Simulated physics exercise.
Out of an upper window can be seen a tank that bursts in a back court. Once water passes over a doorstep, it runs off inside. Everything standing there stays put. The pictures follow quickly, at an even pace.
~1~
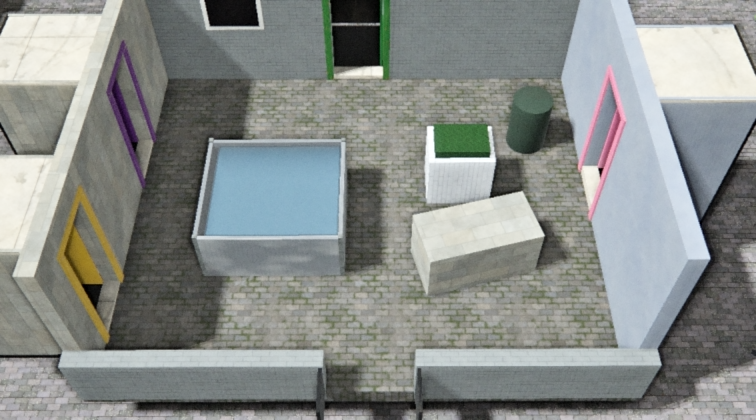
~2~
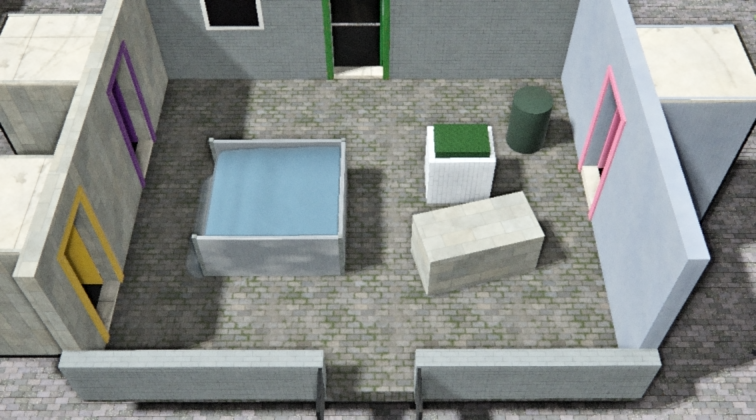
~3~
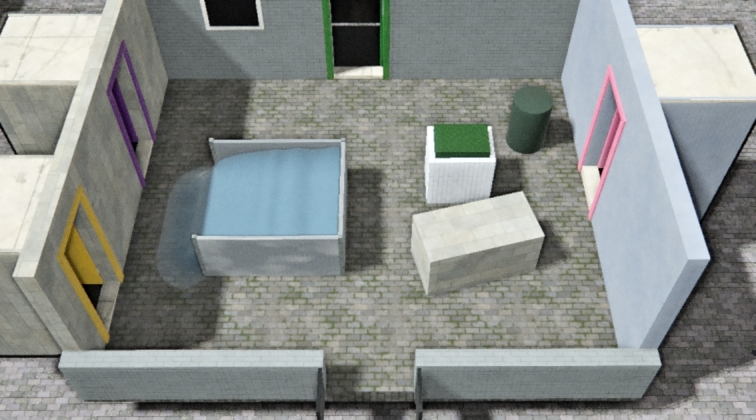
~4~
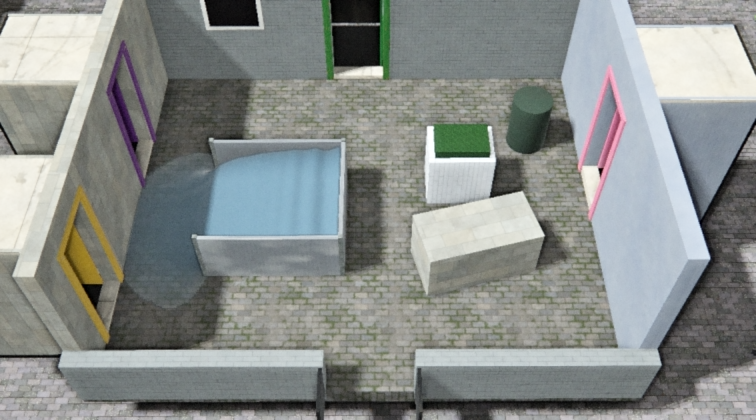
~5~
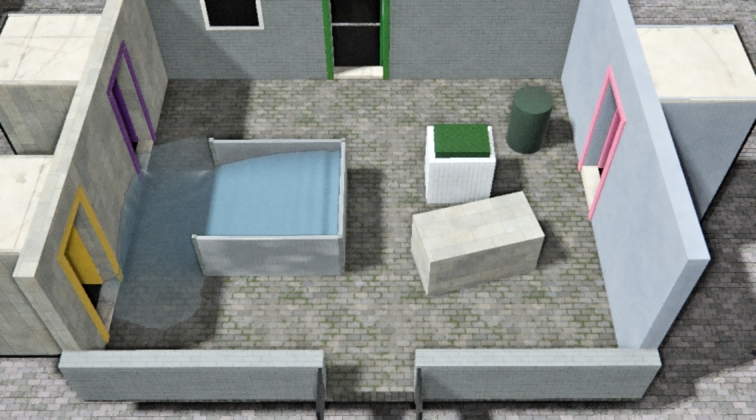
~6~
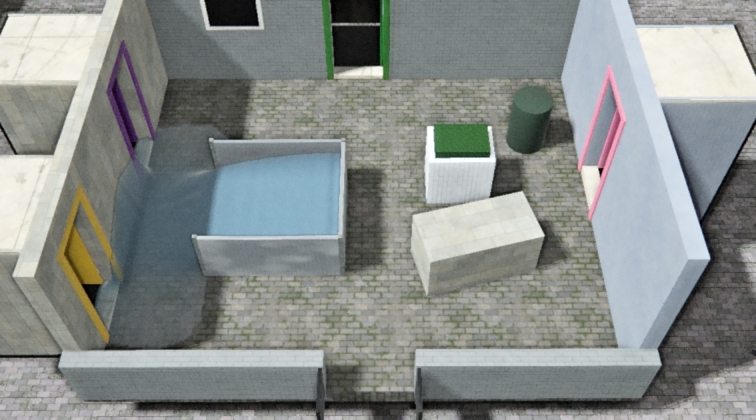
Water pouring from the open left side of a grey tank, spreading across courtyard paving to the purple and yellow doorways.
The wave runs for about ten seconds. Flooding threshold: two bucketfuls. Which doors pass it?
The purple door passes it; the green door does not pass it; the yellow door passes it; the pink door does not pass it.
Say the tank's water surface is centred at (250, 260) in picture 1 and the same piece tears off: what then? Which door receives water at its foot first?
Leading the way is the yellow-painted one.
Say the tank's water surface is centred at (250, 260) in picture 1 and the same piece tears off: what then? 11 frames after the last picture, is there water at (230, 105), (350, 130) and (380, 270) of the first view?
The first spot ends up sodden, the second left untouched and the third left untouched.
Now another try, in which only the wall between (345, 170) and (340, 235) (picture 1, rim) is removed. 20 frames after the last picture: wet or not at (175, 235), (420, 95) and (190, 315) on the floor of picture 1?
In turn: Untouched, then inundated, then untouched.
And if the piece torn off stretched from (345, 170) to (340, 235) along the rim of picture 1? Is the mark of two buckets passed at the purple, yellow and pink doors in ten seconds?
Then: The purple door keeps below it, the yellow door holds, the pink door goes over.
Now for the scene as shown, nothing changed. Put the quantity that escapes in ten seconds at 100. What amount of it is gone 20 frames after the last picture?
I'd put it near 70 in a hundred.
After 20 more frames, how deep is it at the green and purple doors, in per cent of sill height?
About 70 and 200 per cent.
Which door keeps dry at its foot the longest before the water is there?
Last comes the pink-painted one.
A moment on, water covers 15 % of the floor; the purple door far over two buckets in, the green door not reached, the yellow door over two buckets in, the pink door not reached.
Next, water covers 25 % of the floor; the purple door far over two buckets in, the green door not reached, the yellow door far over two buckets in, the pink door not reached.
Then, water covers 60 % of the floor; the purple door far over two buckets in, the green door wet at the sill, nothing in, the yellow door far over two buckets in, the pink door not reached.
Later, water covers 95 % of the floor; the purple door far over two buckets in, the green door wet at the sill, nothing in, the yellow door far over two buckets in, the pink door wet at the sill, nothing in.
In the end, water covers 100 % of the floor; the purple door far over two buckets in, the green door wet at the sill, nothing in, the yellow door far over two buckets in, the pink door wet at the sill, nothing in.
